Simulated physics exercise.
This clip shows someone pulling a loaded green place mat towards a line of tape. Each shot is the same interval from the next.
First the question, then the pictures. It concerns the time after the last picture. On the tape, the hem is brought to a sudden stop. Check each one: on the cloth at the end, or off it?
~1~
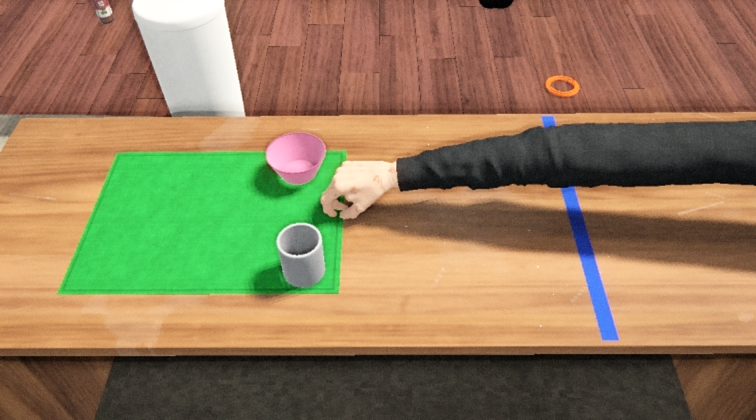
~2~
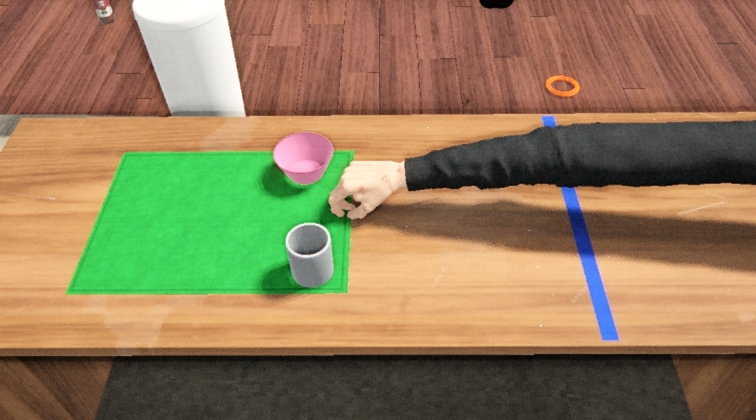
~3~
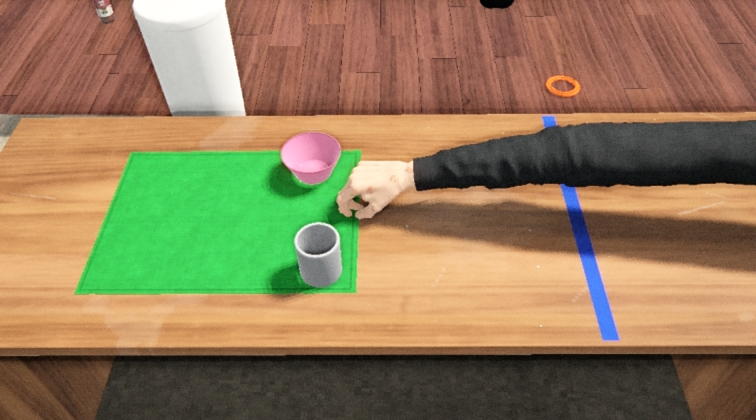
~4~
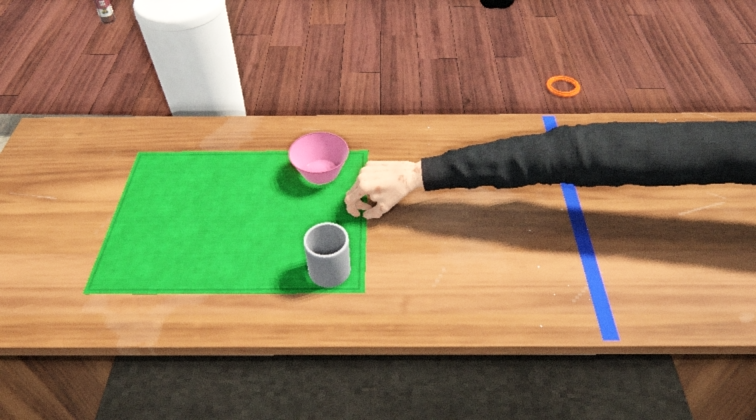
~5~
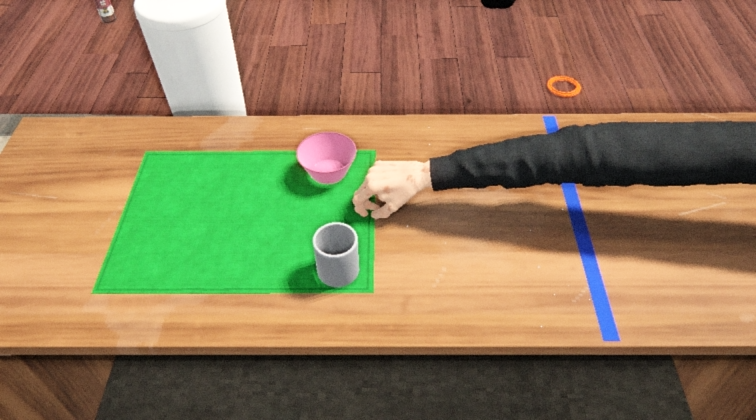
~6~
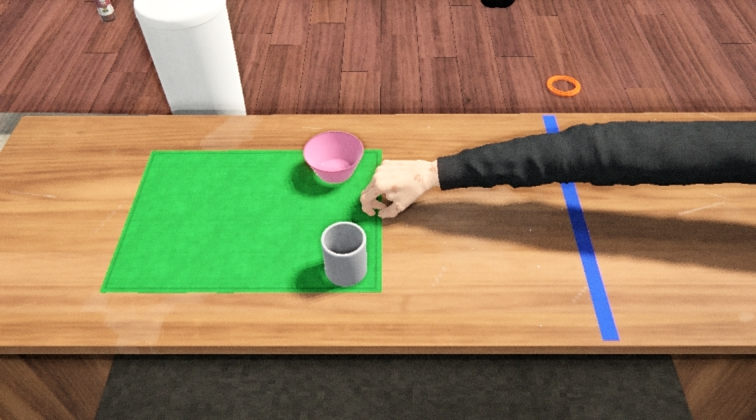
At the end, the pink bowl is on the cloth, the grey mug is on the cloth.
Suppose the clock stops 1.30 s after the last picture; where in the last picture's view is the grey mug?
It is near pixel (561, 255).
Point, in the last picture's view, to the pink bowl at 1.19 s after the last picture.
I'd say close to (508, 161).
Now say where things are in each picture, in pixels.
Place mat end (339, 293); pink bowl (296, 152); grey mug (299, 240); tape (604, 314), in the first picture.
Place mat end (347, 293), far hem (66, 295); grey mug (308, 240), in the second picture.
Place mat end (356, 293); pink bowl (311, 152), in the third picture.
Place mat end (365, 293), far hem (83, 294); grey mug (326, 239), in the fourth picture.
Place mat end (373, 293); pink bowl (326, 151), in the fifth picture.
Place mat end (381, 292), far hem (99, 293); pink bowl (333, 151); grey mug (344, 238); tape (604, 314), in the sixth picture.
Then, 1.19 s on from there, hem short of the tape; pink bowl on the cloth near (507, 161); grey mug on the cloth near (548, 255).
Then, 1.30 s on from there, hem at the tape; pink bowl on the cloth near (518, 161); grey mug on the cloth near (561, 255).
In the end, hem at the tape; pink bowl on the cloth near (518, 161); grey mug on the cloth near (561, 255). The pink bowl keeps its seat and the grey mug stays on the cloth.
